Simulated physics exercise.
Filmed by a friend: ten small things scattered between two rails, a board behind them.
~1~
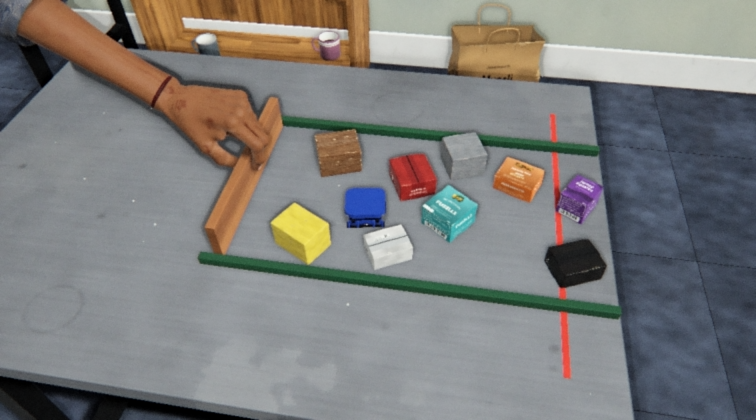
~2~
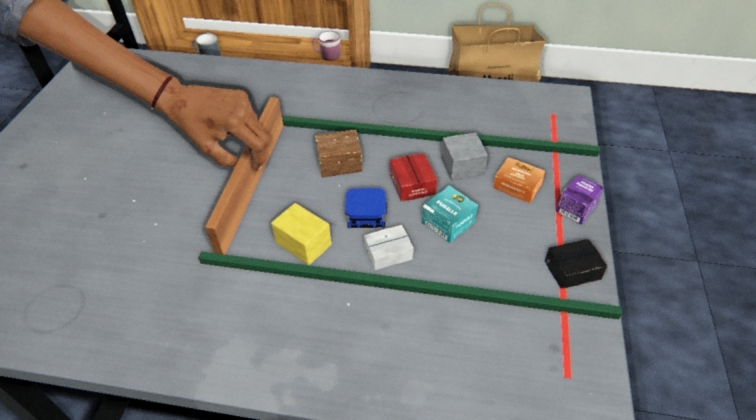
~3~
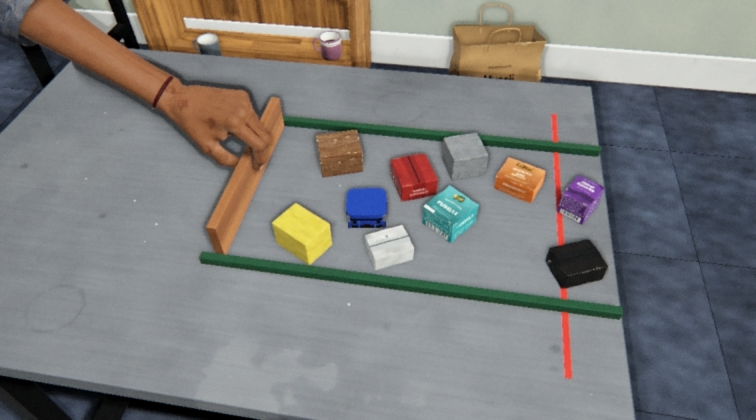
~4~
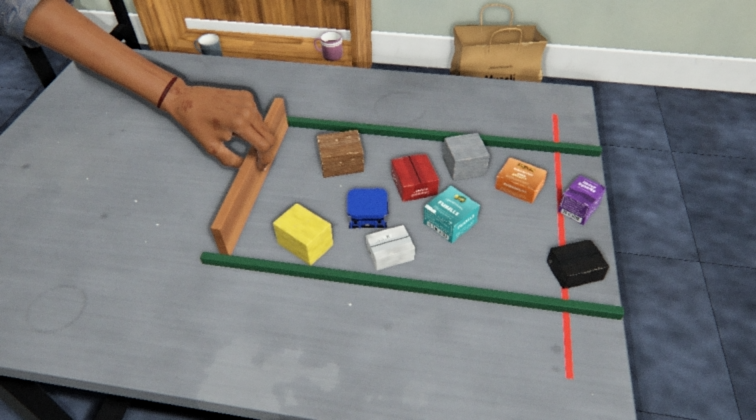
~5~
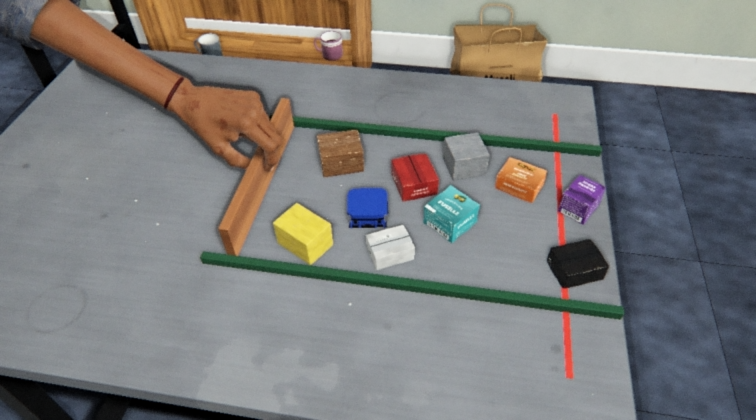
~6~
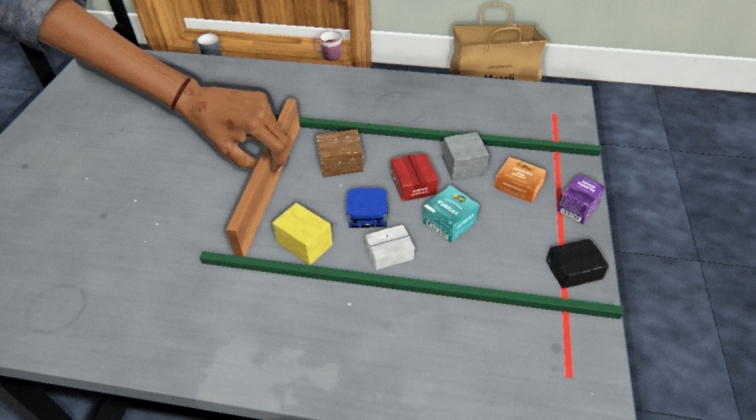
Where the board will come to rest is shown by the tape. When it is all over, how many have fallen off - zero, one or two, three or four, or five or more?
I reckon the number that spills over the end lands at five or more.
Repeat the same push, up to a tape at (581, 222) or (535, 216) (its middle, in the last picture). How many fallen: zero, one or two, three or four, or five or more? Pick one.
Lab note - count per position: 5 or more; one or two.
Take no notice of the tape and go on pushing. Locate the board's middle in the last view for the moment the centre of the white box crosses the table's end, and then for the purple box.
Roughly (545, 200); roughly (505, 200).
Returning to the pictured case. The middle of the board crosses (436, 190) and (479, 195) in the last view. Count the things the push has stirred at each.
By the first moment it's 8, by the second it's 10.
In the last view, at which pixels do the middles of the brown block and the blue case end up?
The brown block settles near (584, 184); as for the blue case, near (584, 235).
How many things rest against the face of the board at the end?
4 of them.
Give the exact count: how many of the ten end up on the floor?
In all, 6 of them.
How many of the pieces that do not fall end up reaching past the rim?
So the number is 0.
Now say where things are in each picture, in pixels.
Purple box (579, 199); black box (575, 263); orange box (518, 180); board (249, 170); tape (559, 219), in the first frame.
Black box (575, 263); board (249, 170), in the second frame.
Orange box (520, 180); yellow block (302, 234), in the third frame.
Purple box (582, 200); turquoise box (451, 214), in the fourth frame.
Black box (577, 263); white box (390, 247), in the fifth frame.
Purple box (581, 199); black box (577, 263); orange box (520, 180); board (268, 172); tape (560, 219), in the sixth frame.
A little later, none off yet; purple box at rest near (581, 199); black box at rest near (577, 263); orange box at rest near (520, 180).
Next, none off yet; purple box at rest near (581, 199); black box at rest near (577, 263); orange box shifted a little near (542, 179).
Later still, none off yet; purple box shifted about its own width near (615, 204); black box shifted about its own width near (624, 265); orange box shifted well along near (593, 174).
When it is over, the number that fall off is five or more; down, white box, red box, turquoise box, orange box, black box and purple box.
